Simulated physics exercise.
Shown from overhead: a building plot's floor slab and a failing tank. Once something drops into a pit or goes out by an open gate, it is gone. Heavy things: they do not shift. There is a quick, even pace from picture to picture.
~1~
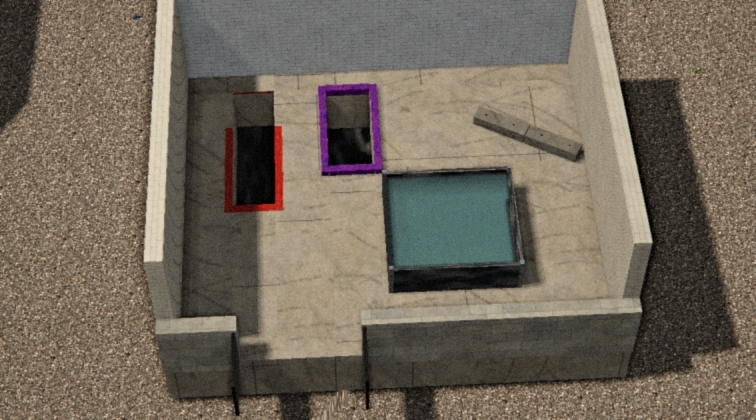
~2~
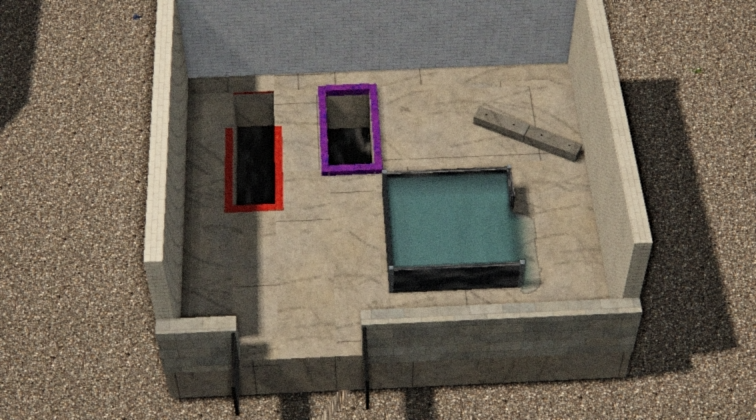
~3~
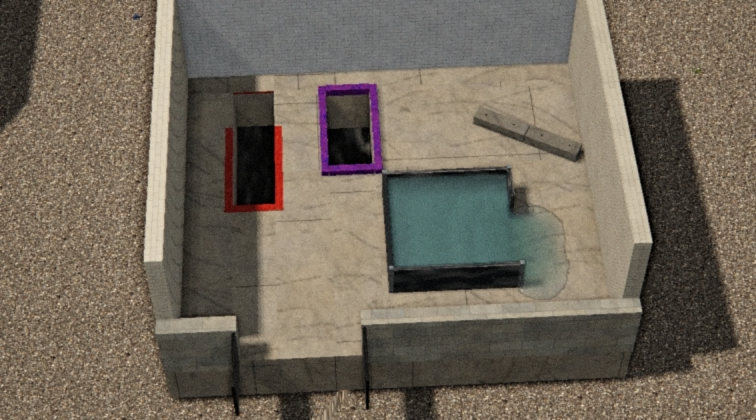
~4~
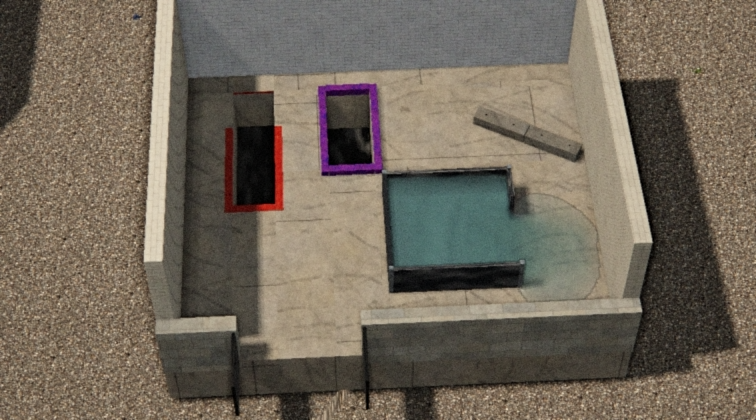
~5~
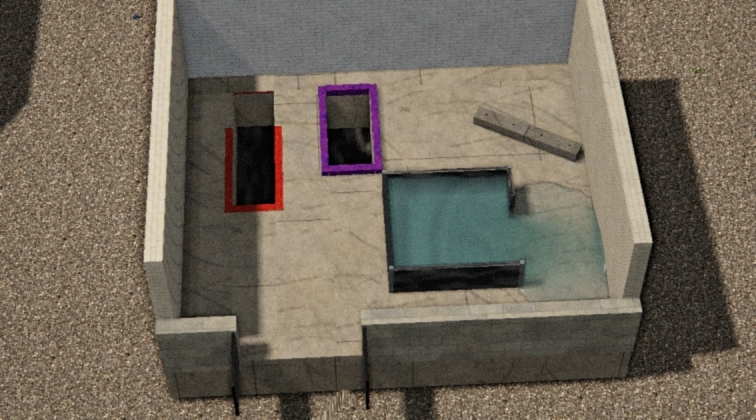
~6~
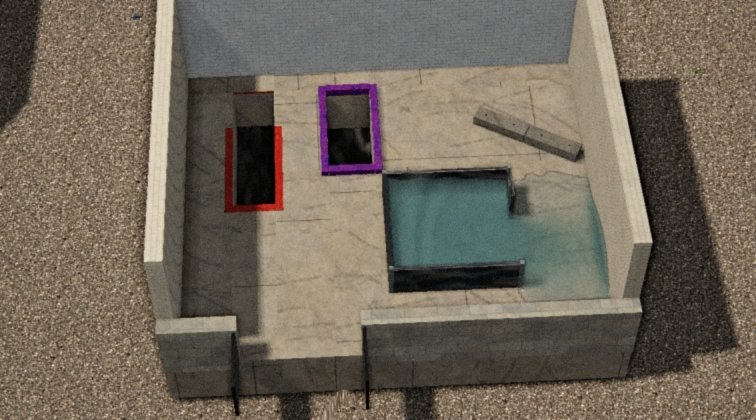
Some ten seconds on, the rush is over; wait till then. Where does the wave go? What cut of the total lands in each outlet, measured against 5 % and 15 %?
The split: The gate sees 5 to 15 %, the purple pit sees under 5 %, the red pit sees 5 to 15 %.
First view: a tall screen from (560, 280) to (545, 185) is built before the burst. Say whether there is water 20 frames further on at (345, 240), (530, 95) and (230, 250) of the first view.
In the order given, the spots are spared, spared and spared.
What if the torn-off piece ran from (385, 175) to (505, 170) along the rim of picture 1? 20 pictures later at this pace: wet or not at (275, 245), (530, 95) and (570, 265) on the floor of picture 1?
So the first one is left untouched, the next drenched, and the last drenched.
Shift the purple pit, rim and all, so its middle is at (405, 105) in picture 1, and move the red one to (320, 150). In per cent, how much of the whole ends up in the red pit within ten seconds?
Result - red pit: 15 %.
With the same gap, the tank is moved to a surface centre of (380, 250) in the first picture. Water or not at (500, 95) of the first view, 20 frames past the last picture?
Outcome at the given point: Spared.
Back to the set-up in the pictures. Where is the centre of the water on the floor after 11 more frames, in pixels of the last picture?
It is near (509, 248).
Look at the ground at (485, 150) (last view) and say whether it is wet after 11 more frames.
There it ends up drenched.
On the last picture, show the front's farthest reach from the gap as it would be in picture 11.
Close to (578, 126).
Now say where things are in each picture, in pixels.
The open tank at (452, 220) is whole and still, in the first frame.
Water pours out at (513, 245) and has run to (532, 287), in the second frame.
Water pours out at (513, 246) and has run to (549, 293), in the third frame.
Water pours out at (513, 246) and has run to (593, 277), in the fourth frame.
The front is at (609, 297), out from the gap at (513, 246), in the fifth frame.
Water pours out at (513, 246) and has run to a hidden place, in the sixth frame.
A moment on, water covers 15 % of the floor; the gate 0 %, the purple pit 0 %, the red pit 0 %.
Next, water covers 25 % of the floor; the gate 0 %, the purple pit 0 %, the red pit 0 %.
Then, water covers 50 % of the floor; the gate 0 %, the purple pit 0 %, the red pit 0 %.
Later, water covers 75 % of the floor; the gate 4 %, the purple pit 0 %, the red pit 1 %.
In the end, water covers 85 % of the floor; the gate 9 %, the purple pit 0 %, the red pit 8 %.
